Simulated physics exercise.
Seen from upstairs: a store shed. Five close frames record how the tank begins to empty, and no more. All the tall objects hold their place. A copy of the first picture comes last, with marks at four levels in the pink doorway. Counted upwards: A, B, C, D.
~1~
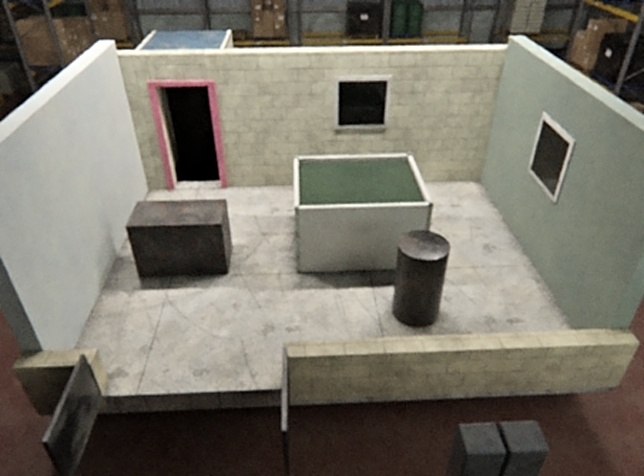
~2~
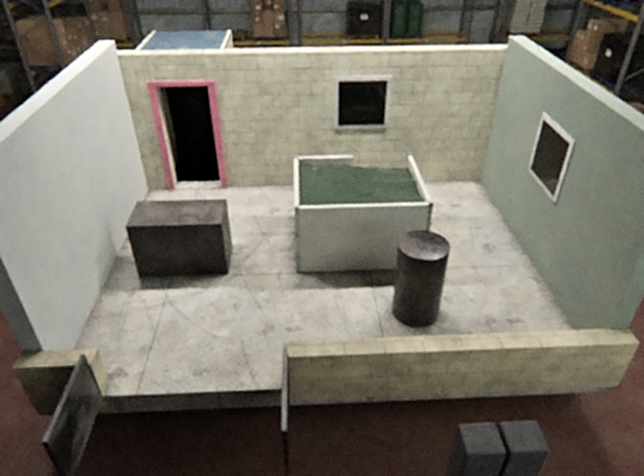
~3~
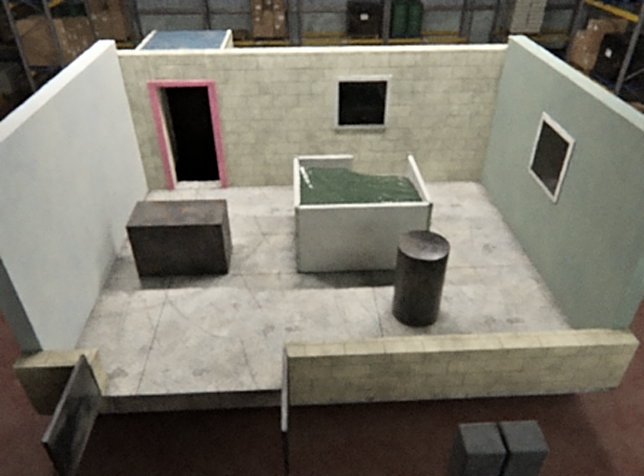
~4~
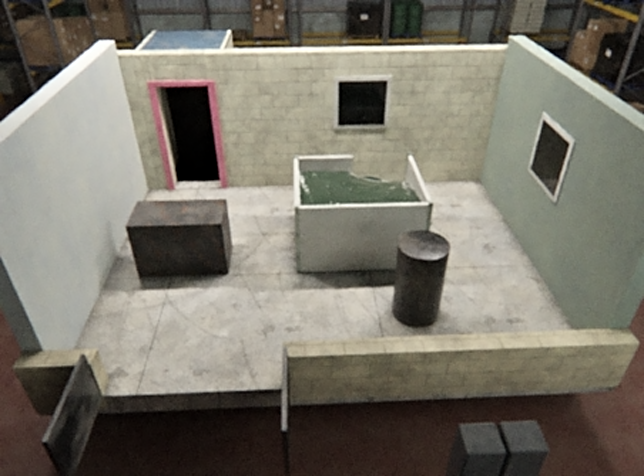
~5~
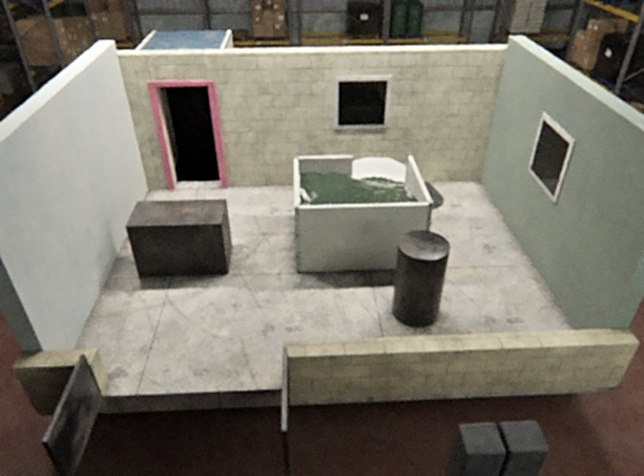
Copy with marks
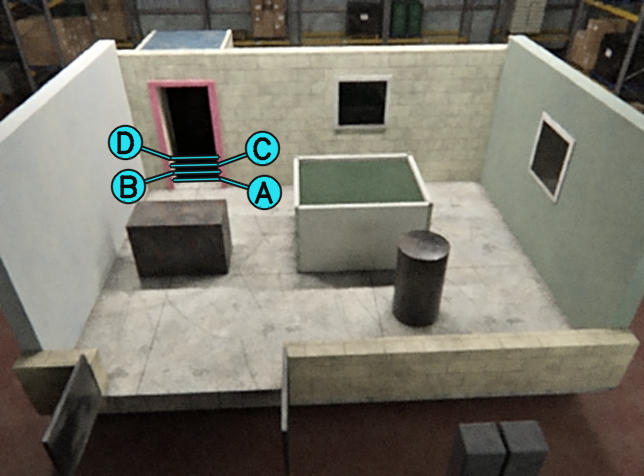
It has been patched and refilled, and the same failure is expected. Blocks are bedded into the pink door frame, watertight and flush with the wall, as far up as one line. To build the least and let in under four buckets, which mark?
Choose A.
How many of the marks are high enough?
All of them.
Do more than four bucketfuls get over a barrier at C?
No.
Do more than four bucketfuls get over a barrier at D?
No, that is safe.
On the marked copy, A at (197, 179); B at (196, 172); C at (195, 165); D at (193, 157); from the bottom up A, B, C, D.
With A, nothing gets over.
With B, nothing gets over.
With C, nothing gets over.
With D, nothing gets over.
